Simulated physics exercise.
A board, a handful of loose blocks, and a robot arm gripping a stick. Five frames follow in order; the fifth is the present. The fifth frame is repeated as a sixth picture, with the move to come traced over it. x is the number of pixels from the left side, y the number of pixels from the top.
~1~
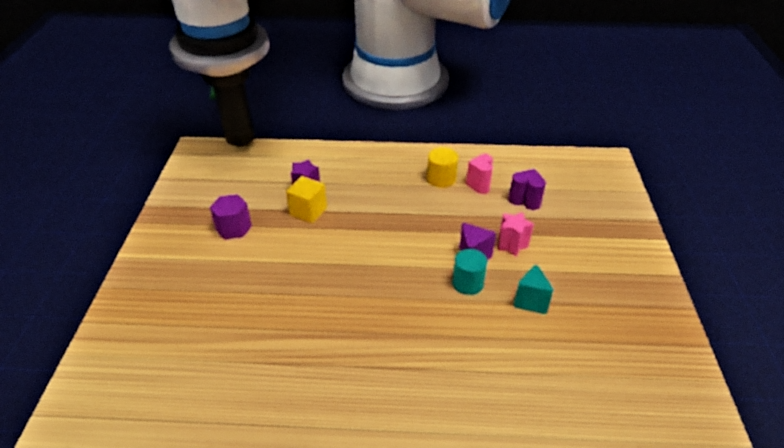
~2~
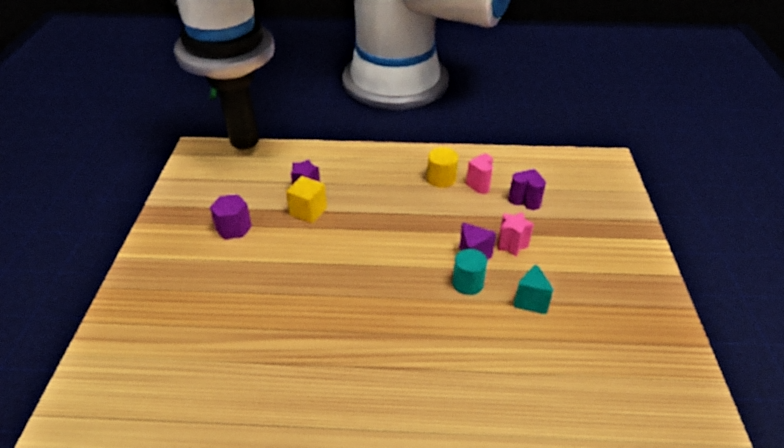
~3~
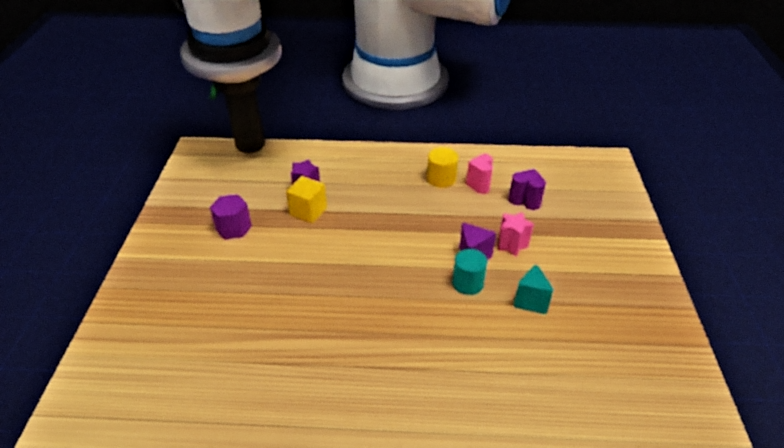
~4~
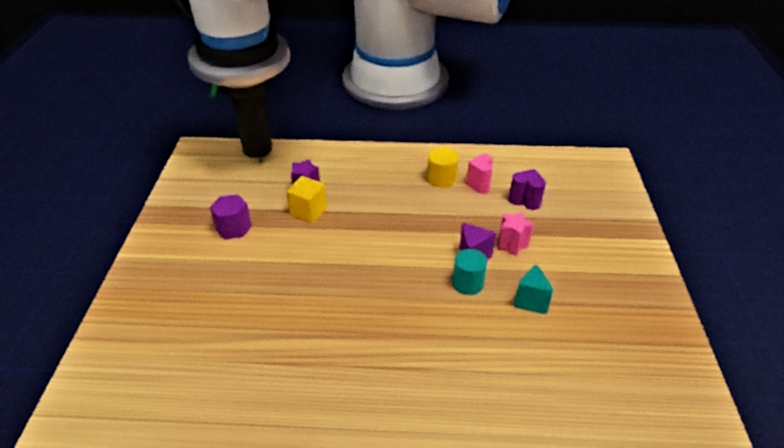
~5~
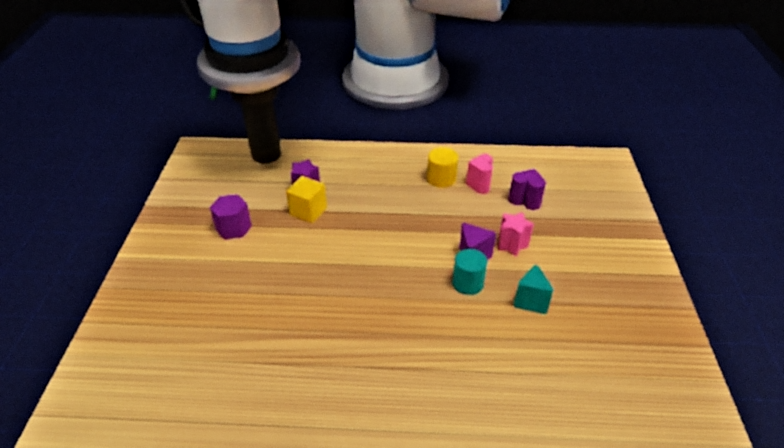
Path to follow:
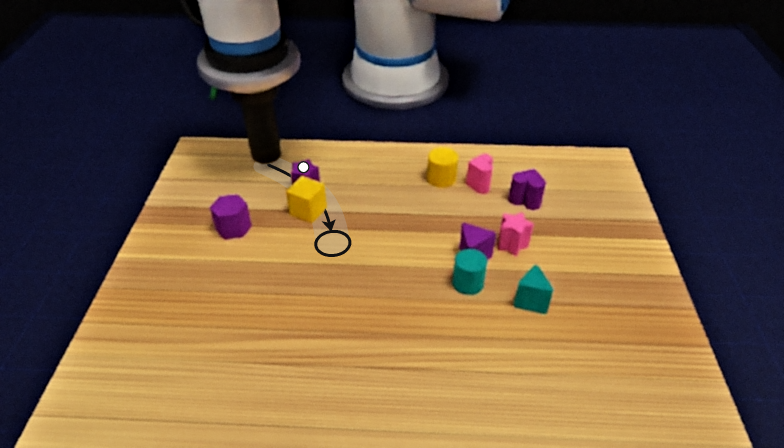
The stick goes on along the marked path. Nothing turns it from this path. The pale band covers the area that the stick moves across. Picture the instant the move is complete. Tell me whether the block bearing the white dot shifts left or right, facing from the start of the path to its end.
Answer: Leftward.
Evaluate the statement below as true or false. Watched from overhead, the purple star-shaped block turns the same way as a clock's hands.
The statement is incorrect.
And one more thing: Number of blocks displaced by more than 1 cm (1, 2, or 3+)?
By the end, two blocks will have moved.
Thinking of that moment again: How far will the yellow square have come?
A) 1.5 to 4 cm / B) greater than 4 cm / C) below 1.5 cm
B.
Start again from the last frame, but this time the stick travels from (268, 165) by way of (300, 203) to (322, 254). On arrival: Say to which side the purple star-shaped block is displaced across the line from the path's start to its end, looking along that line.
It's set to shift left.
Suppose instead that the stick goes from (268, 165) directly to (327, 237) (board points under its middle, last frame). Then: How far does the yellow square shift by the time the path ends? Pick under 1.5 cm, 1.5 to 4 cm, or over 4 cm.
Goes over 4 cm.
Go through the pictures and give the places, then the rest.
The first frame shows tip of the stick (240, 139), middles of tops, purple star-shaped block (303, 167), yellow square (305, 187).
The second frame shows stick (245, 142), nothing pushed.
The third frame shows stick (251, 145), nothing pushed.
The fourth frame shows stick (258, 150), nothing pushed.
The fifth frame shows stick (267, 156), purple star-shaped block (303, 167), yellow square (305, 187).
The line goes from (268, 165) over (302, 183) and (324, 209) to (333, 243); the dot is on the purple star-shaped block.
On the path given first. One third of the way, stick (300, 174); purple star-shaped block (311, 173), turned 15° anticlockwise; yellow square (308, 192).
Two thirds of the way, stick (323, 200); purple star-shaped block (344, 196), turned 35° anticlockwise; yellow square (318, 209), turned 90° clockwise.
At the end, stick (332, 234); purple star-shaped block (359, 208), turned 90° anticlockwise; yellow square (313, 241), turned 100° clockwise.
